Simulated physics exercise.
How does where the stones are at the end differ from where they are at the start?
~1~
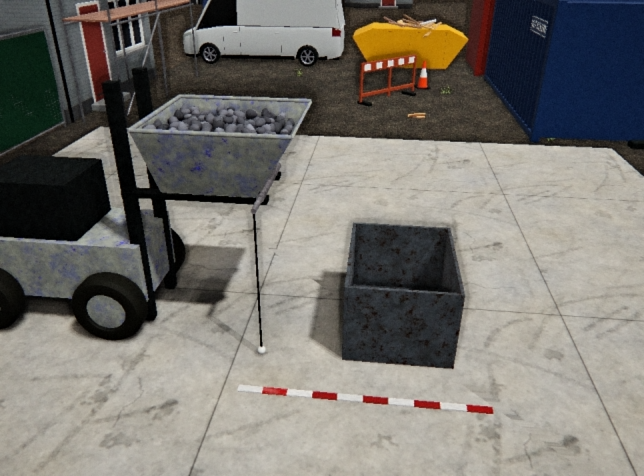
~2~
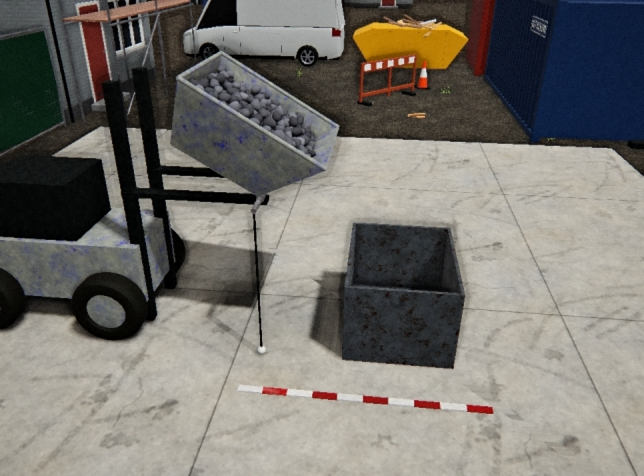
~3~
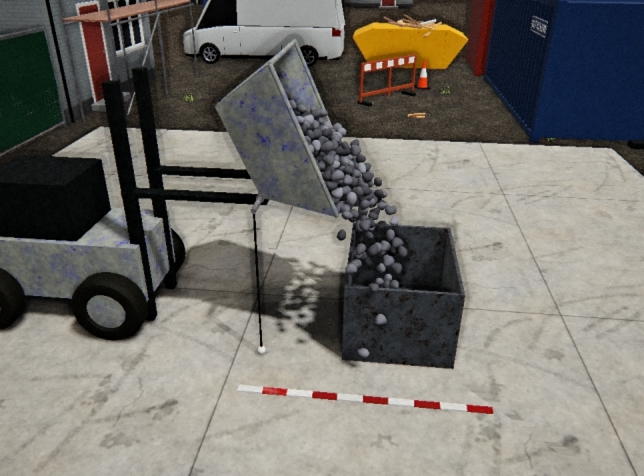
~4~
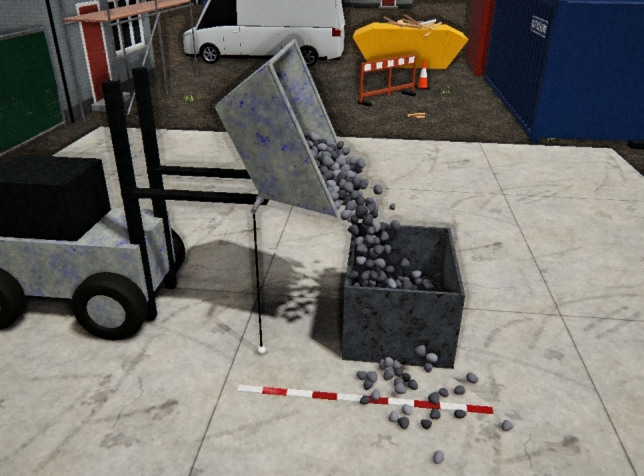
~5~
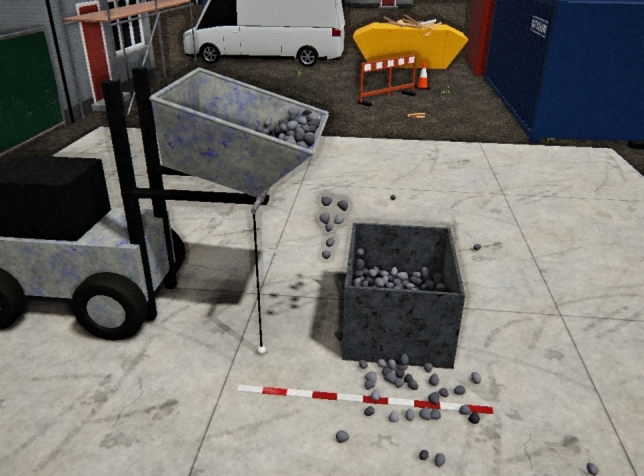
At the start the stones are all heaped in the raised skip on the left. By the end they are spread lower and farther right, with many in the dark bin, some on the ground around it and some still in the skip.
